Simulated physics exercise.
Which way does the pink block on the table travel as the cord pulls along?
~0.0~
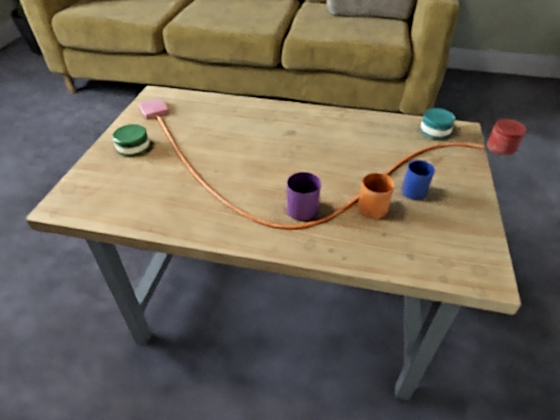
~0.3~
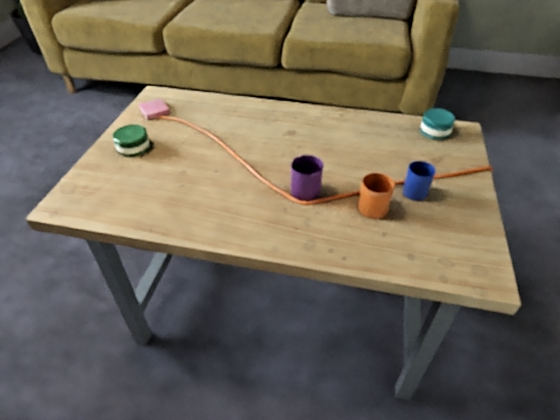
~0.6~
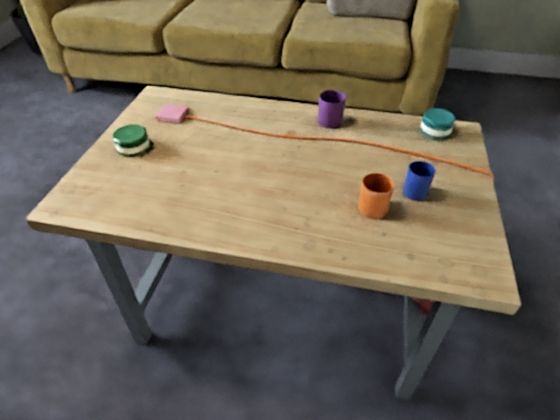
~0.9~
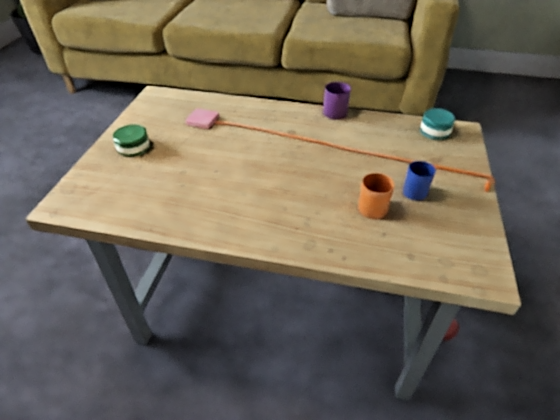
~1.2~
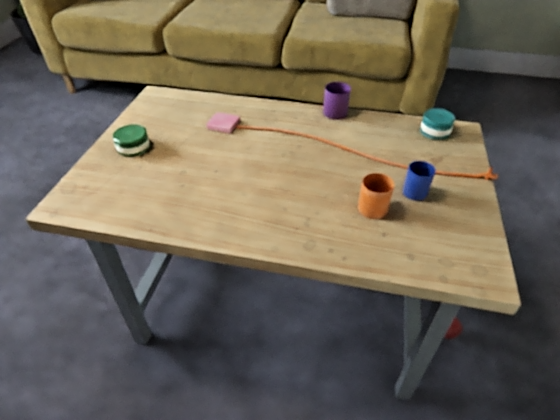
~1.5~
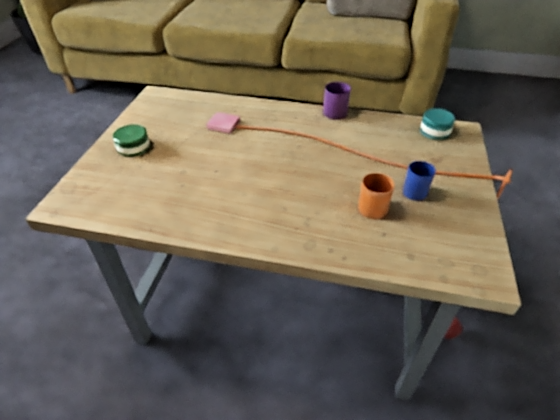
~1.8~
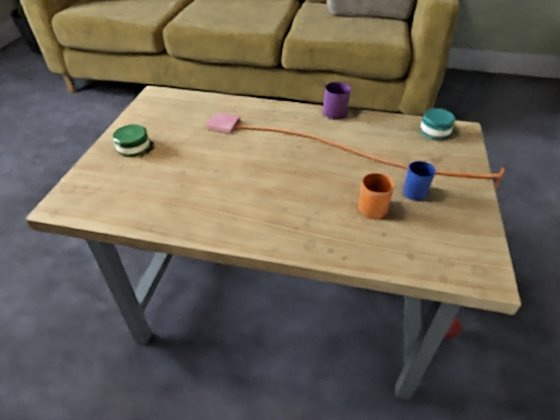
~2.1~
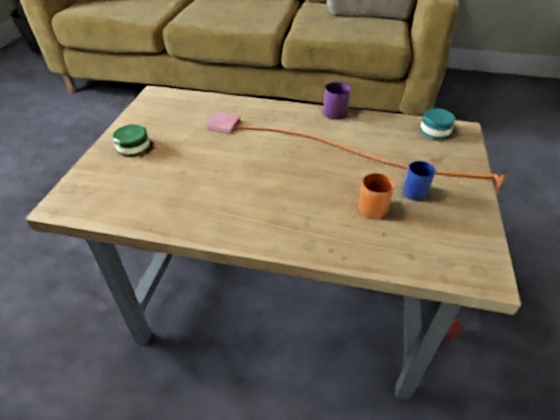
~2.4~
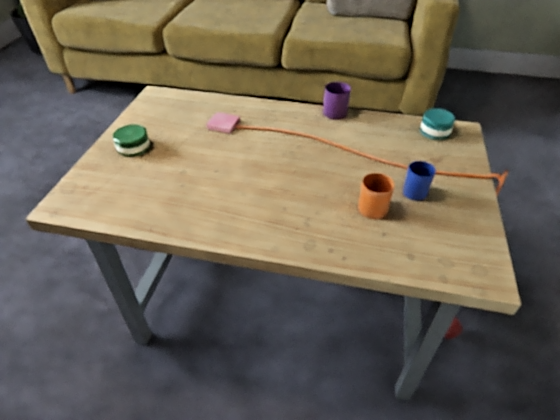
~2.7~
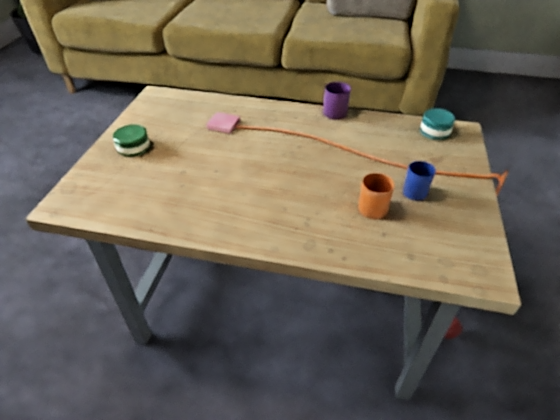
The pink block slides to the right across the table, then comes to rest still on top.
